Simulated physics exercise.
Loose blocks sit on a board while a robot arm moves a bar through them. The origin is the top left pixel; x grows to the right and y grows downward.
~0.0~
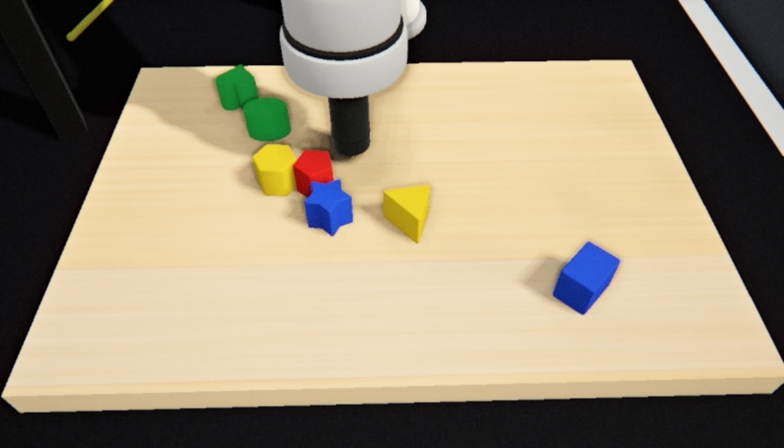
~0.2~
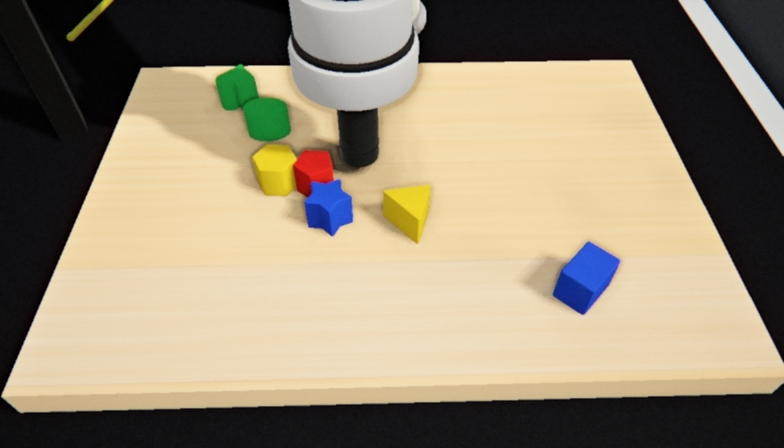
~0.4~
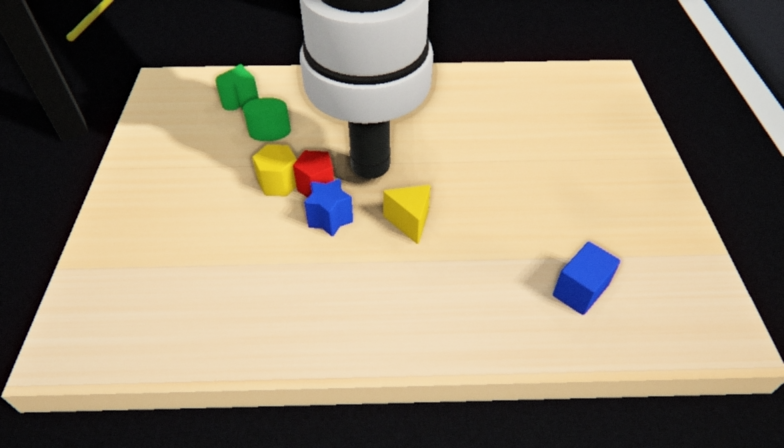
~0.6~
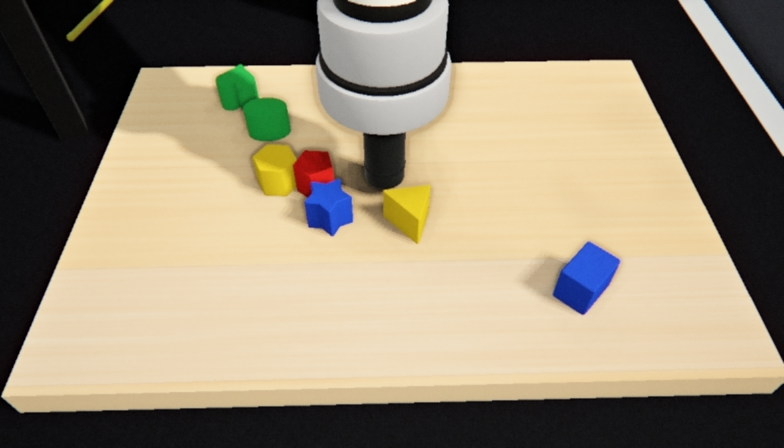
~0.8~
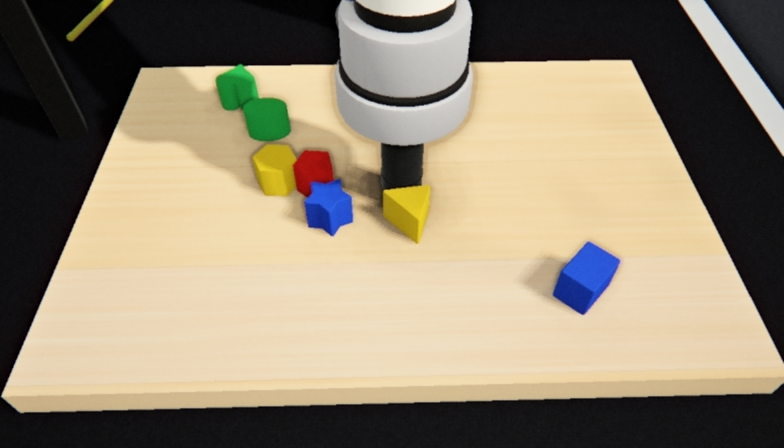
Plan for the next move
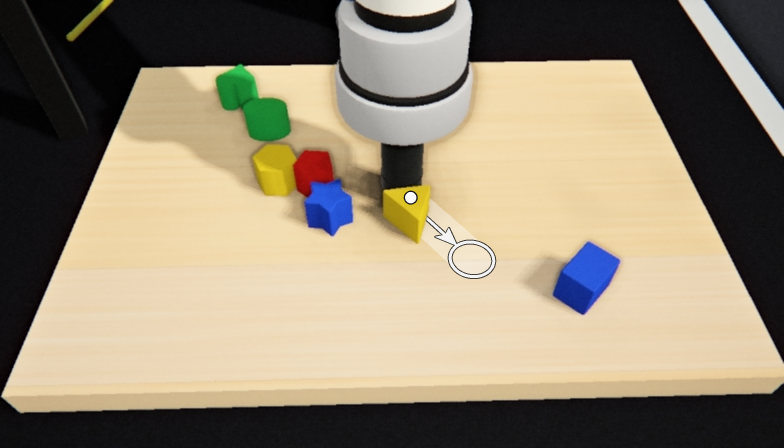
Robot arm moving its dark bar slowly down and right across a wooden board to the yellow triangular block, coloured blocks staying still.
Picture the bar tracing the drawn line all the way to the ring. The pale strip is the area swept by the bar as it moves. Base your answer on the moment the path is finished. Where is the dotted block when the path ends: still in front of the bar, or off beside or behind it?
It ends up beside or behind the bar.
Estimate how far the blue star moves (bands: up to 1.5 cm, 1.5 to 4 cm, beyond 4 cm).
Up to 1.5 cm.
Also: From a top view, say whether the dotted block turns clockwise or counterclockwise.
Viewed from overhead, the dotted block winds up turned clockwise.
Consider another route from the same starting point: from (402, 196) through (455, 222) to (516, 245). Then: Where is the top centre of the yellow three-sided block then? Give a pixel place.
The spot you're after is about (423, 213) in the image.
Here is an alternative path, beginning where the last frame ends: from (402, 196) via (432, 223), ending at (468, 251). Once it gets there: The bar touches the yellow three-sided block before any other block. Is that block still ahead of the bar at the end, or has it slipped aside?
My guess is it ends up beside or behind the bar.
Drawn move, in a line from (402, 196) to (472, 259); the dot is on the yellow three-sided block.
On the path given first. Halfway along, bar (436, 216); yellow three-sided block (428, 228), turned 35° clockwise.
At the end, bar (474, 249); blue star still; yellow three-sided block (430, 239), turned 60° clockwise.
